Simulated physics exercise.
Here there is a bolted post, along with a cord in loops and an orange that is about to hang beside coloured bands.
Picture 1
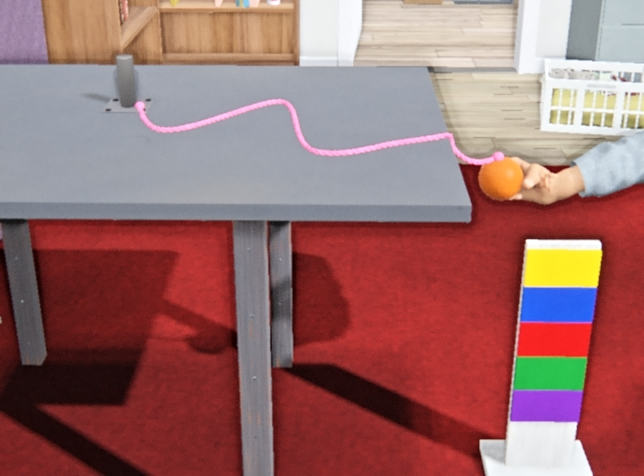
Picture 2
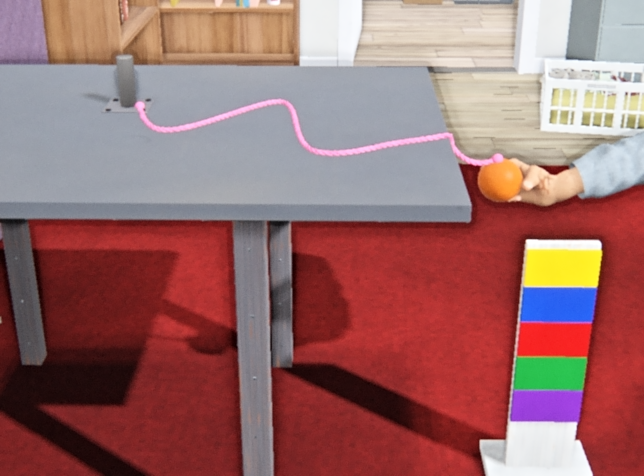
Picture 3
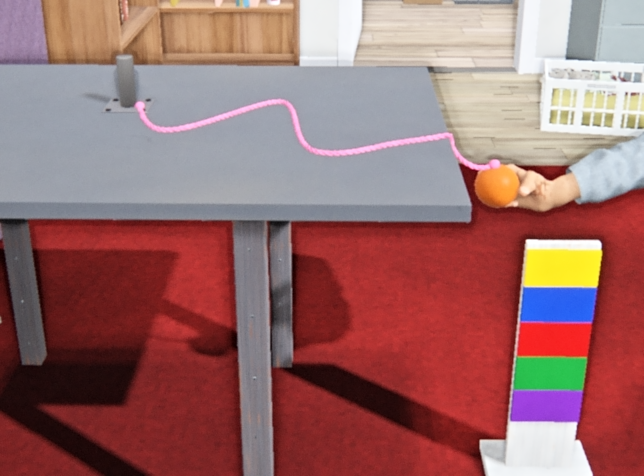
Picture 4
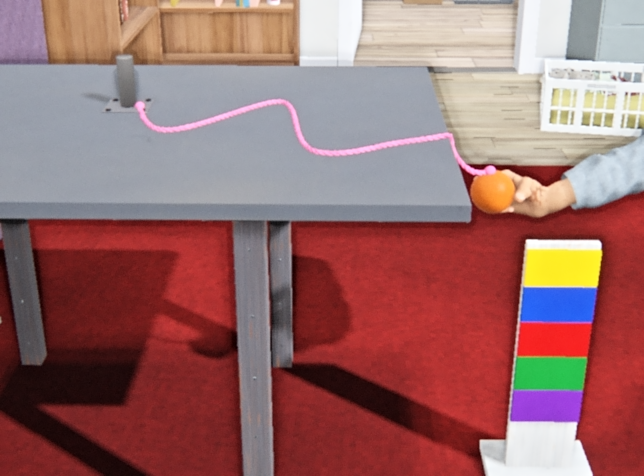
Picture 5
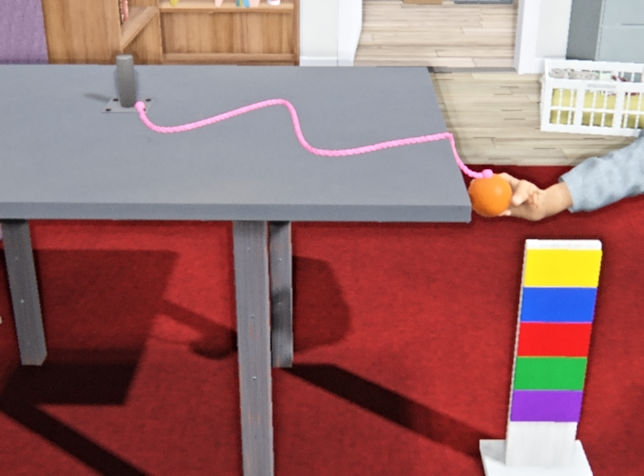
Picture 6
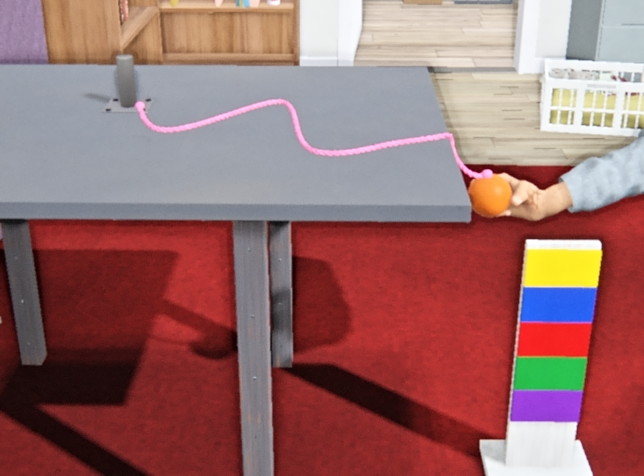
A hand held an orange ball tied to a wavy pink cord at the edge of a gray table, then moved it slightly down and left above a stand with colored bands.
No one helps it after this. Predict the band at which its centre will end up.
I predict the purple band.
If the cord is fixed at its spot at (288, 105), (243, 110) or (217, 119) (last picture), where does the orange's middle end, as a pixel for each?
Result per try (px, approx.): (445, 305); (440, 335); (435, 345).
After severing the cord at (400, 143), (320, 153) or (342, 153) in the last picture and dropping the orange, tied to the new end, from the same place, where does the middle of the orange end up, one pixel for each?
Going through them in turn gives (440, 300), (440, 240) and finally (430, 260).
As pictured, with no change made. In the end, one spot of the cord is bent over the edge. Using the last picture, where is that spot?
Look close to (296, 124) - that's the one.
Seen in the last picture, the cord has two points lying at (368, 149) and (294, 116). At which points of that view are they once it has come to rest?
At (438, 256) for the first, at (420, 126) for the second.
Early on, orange near (427, 351); level with green.
Midway, orange near (435, 400); level with purple.
Finally, orange near (422, 395); level with purple. Its centre hangs level with the purple band.
